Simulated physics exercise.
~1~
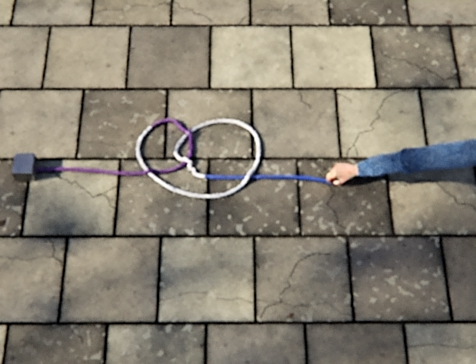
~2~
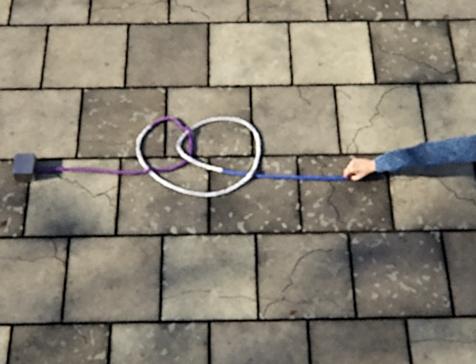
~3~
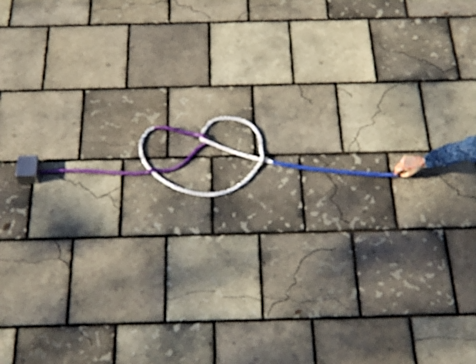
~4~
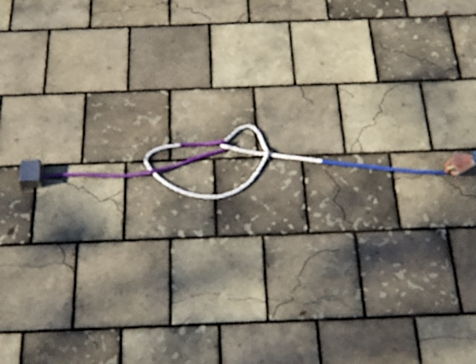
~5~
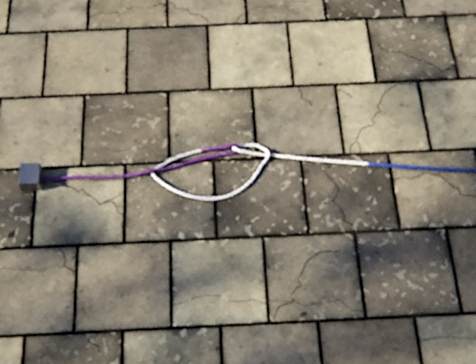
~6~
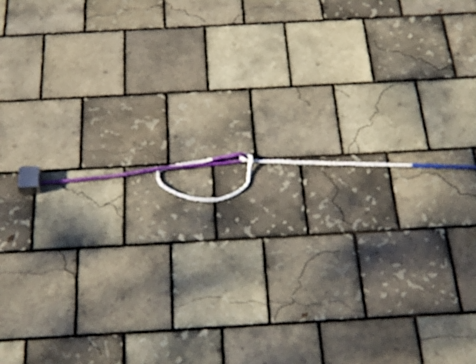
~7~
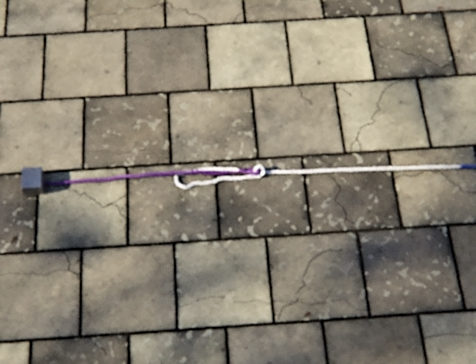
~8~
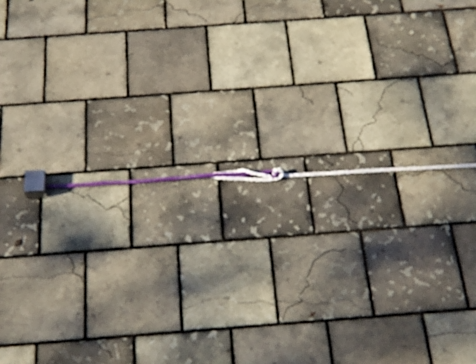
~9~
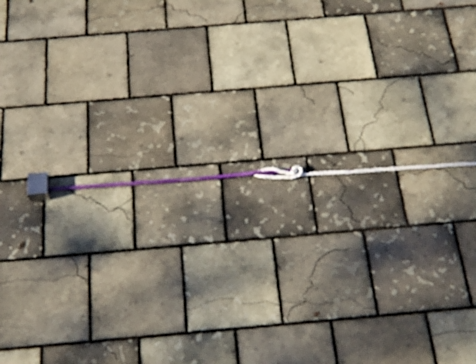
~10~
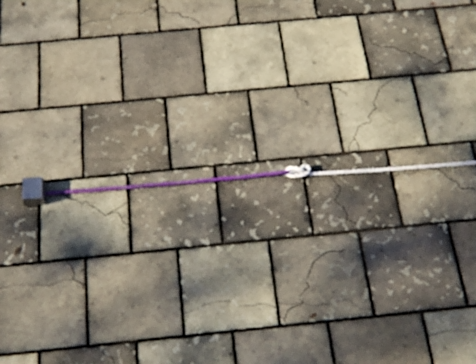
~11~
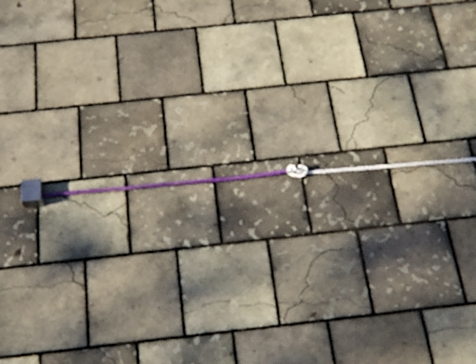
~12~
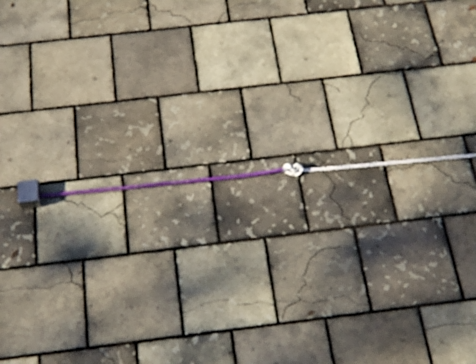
The video shows a purple, white and blue rope lying in loops on paving, its left end fixed to a small dark block, as a hand pulls the right end rightward out of view; the loops shrink and tighten into a small knot between straight purple and white lengths.
